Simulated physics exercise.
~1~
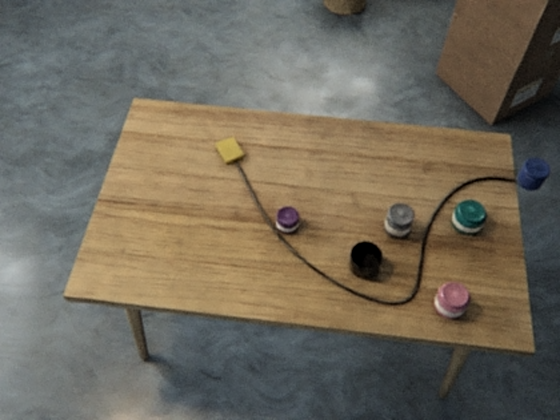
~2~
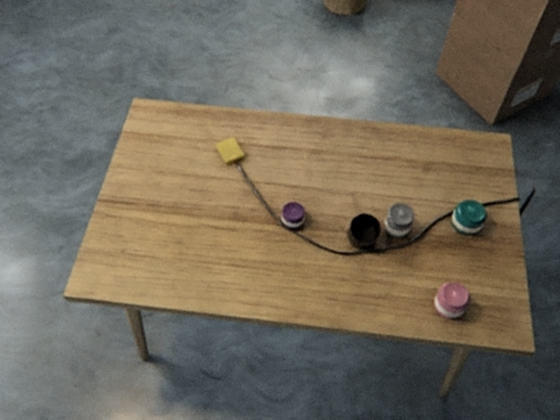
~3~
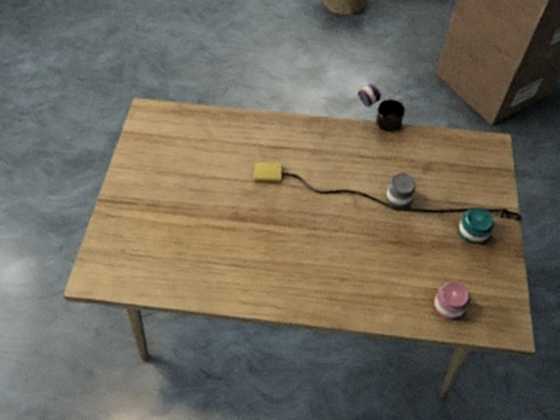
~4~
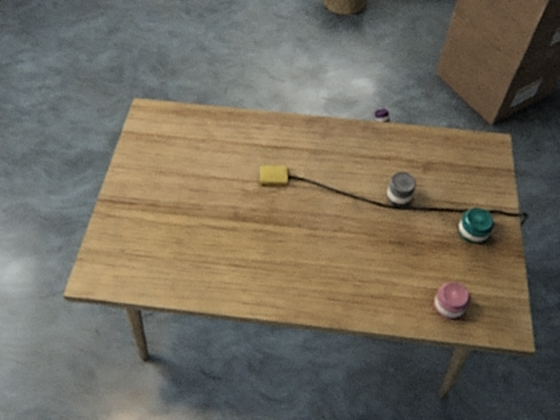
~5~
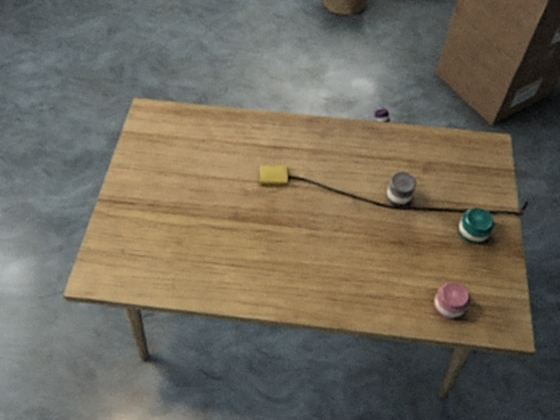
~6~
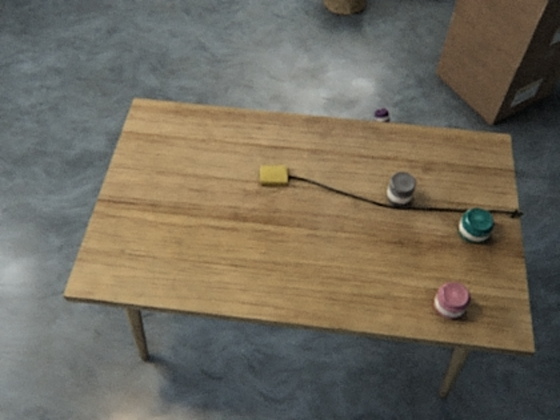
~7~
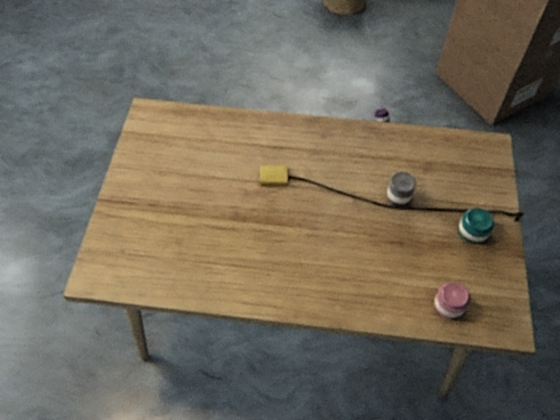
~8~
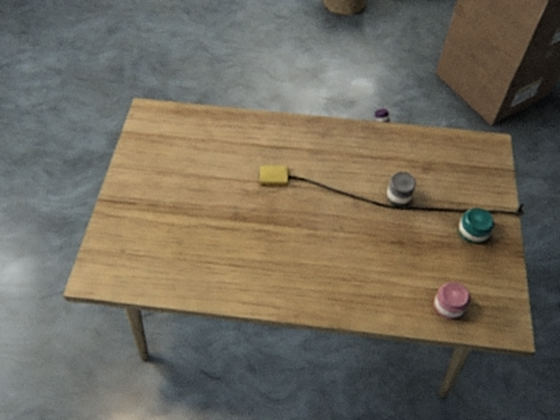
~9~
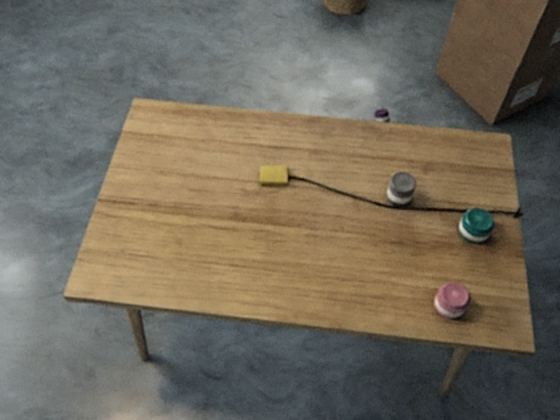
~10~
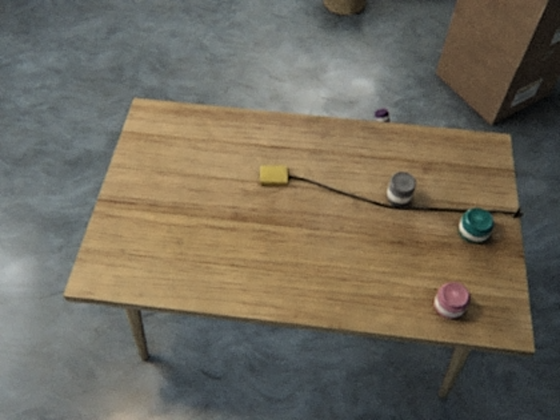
On a wooden table, a falling blue object's cable sweeps a black cup and purple tin off the far edge.
